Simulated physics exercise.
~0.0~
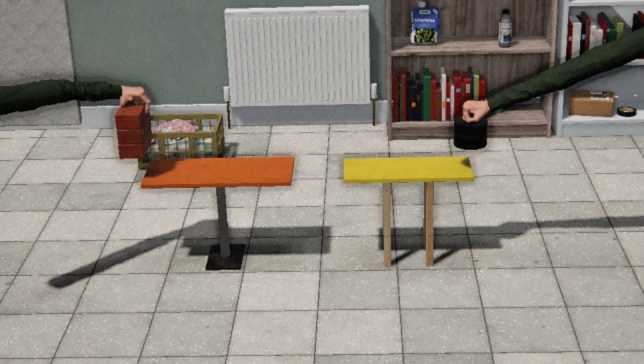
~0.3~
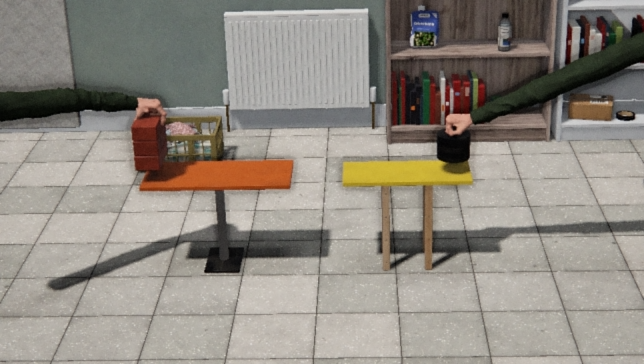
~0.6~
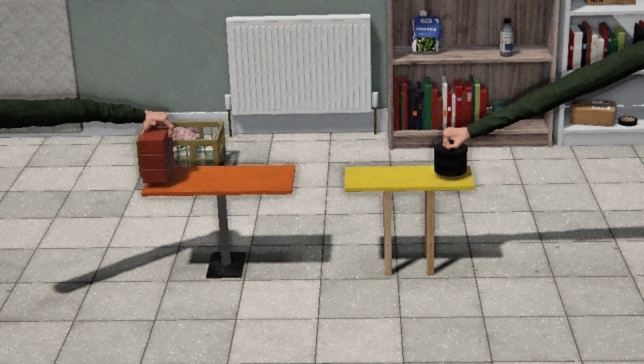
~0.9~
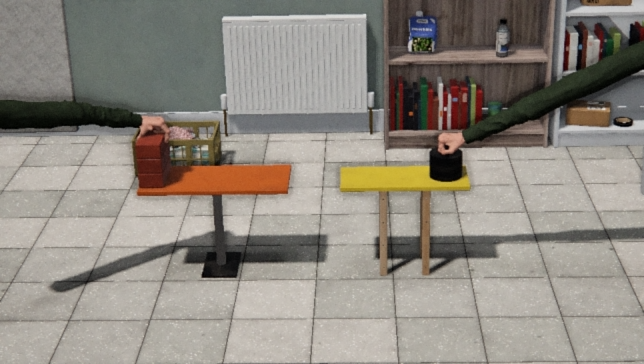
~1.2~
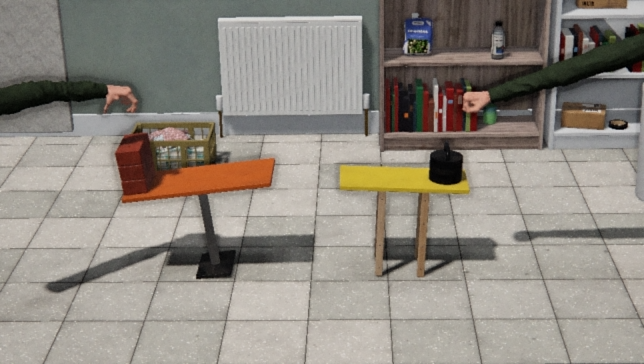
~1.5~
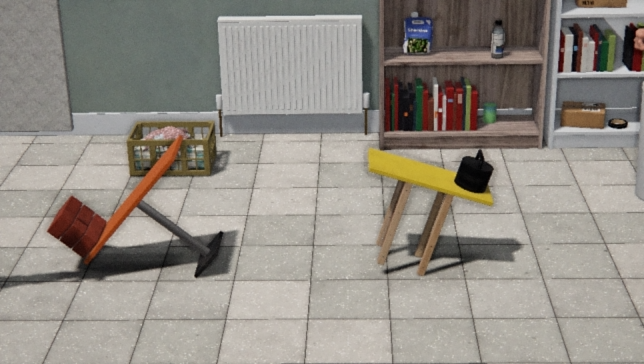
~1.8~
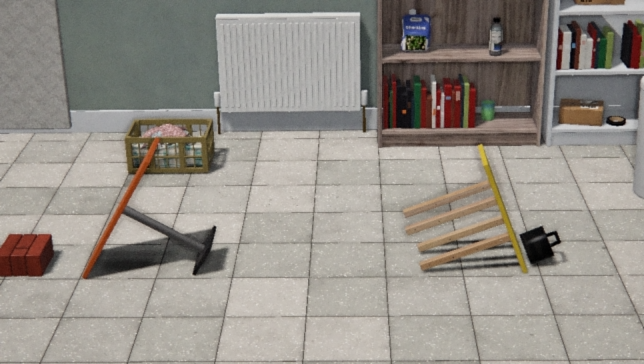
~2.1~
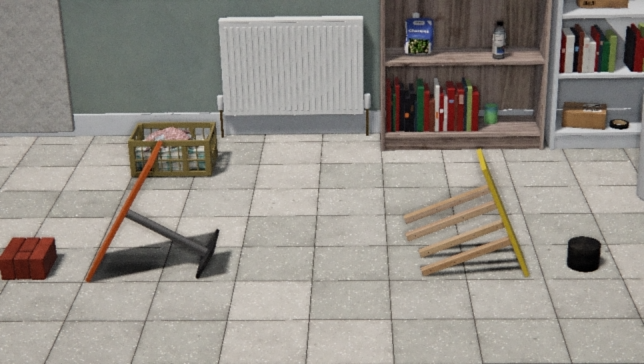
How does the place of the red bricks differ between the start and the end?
At the start the red bricks are held up by a hand near the left end of the orange table. By the end they lie on the floor at the far left, beside the toppled orange table.
Two small tables, an orange one on a single dark post at left and a yellow one on wooden legs at right, stand on a grey tiled floor, seen from the front and slightly above. Behind them are a radiator, a crate and bookshelves. Two green-sleeved arms lower a stack of red bricks onto the orange table's left end and a black object onto the yellow table's right end. The hands let go and draw back. The orange table tips left and the yellow one tips right, spilling their loads. Both tables end toppled, with the loads on the floor beside them.
